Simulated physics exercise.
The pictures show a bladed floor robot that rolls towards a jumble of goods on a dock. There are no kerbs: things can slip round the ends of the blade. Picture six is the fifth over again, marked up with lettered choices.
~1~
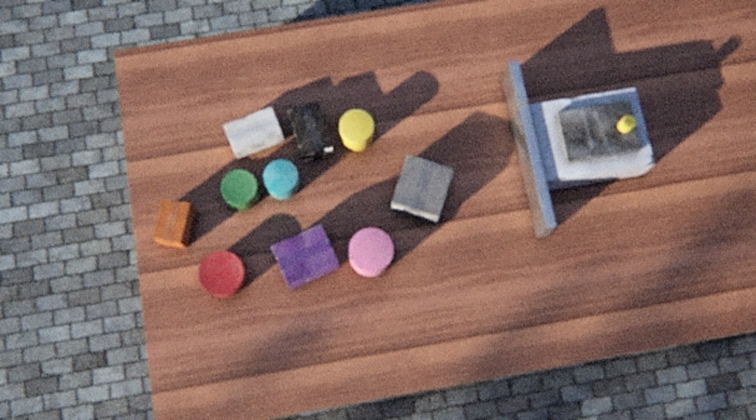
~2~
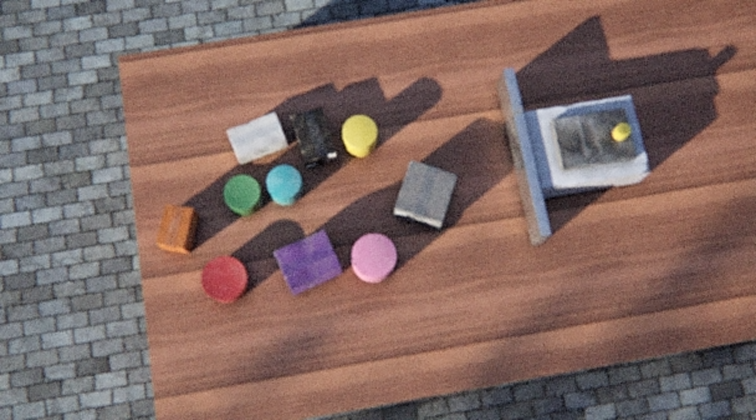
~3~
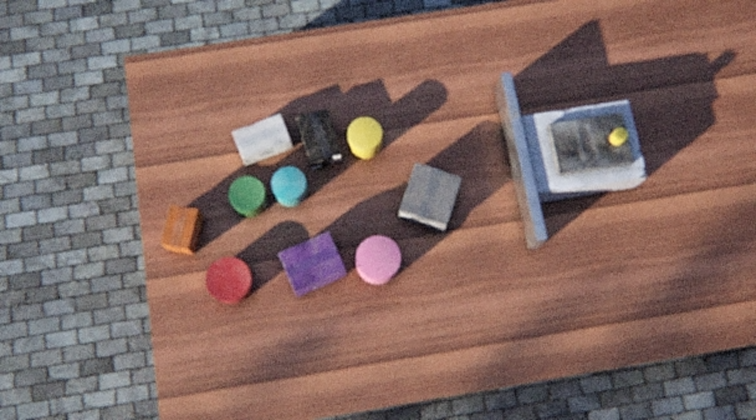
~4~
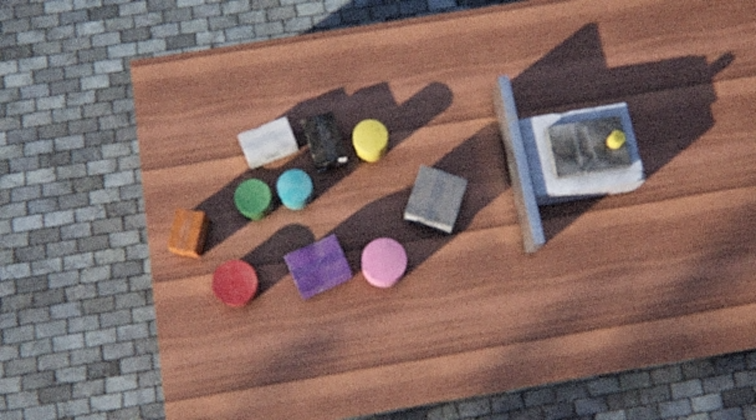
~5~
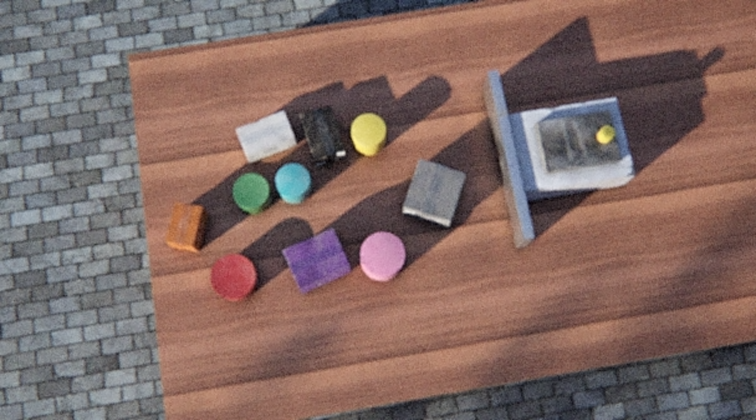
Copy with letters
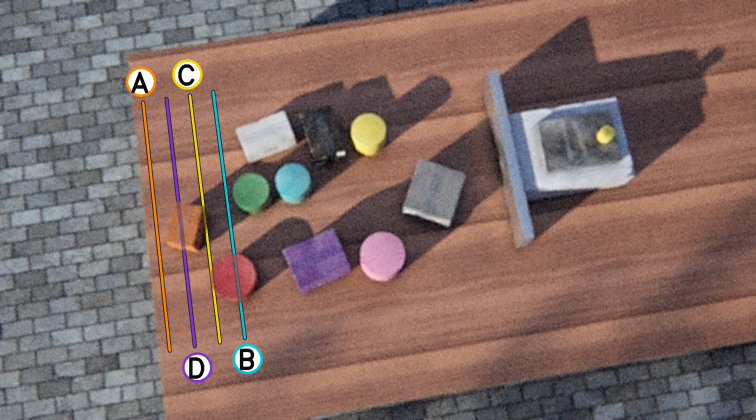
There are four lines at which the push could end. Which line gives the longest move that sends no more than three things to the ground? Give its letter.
The farthest such stop is C.
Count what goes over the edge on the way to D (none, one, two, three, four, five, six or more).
Four.
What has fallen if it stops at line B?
The red pail.
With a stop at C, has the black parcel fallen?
By then, no.
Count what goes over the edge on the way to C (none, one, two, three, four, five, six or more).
Three.
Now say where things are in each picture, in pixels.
In the first picture, black parcel (311, 132); yellow canister (356, 130); turquoise canister (282, 180).
In the second picture, robot (588, 140); white parcel (258, 139).
In the third picture, robot (584, 145); green pail (249, 197).
In the fourth picture, robot (582, 148); red pail (236, 284).
In the fifth picture, robot (572, 143); orange parcel (187, 227); black parcel (323, 137); yellow canister (369, 135).
On the marked copy, A at (156, 222); B at (228, 210); C at (204, 214); D at (180, 218).
With C. Early on, robot (462, 160); grey box (375, 211); orange parcel (188, 227).
Further on, robot (352, 178); red pail (177, 298); white parcel (199, 124).
At the end, robot (263, 192); purple parcel over the edge; orange parcel over the edge; three fallen.
As for the rest, A drops nine; B is within the limit but short; D drops four.
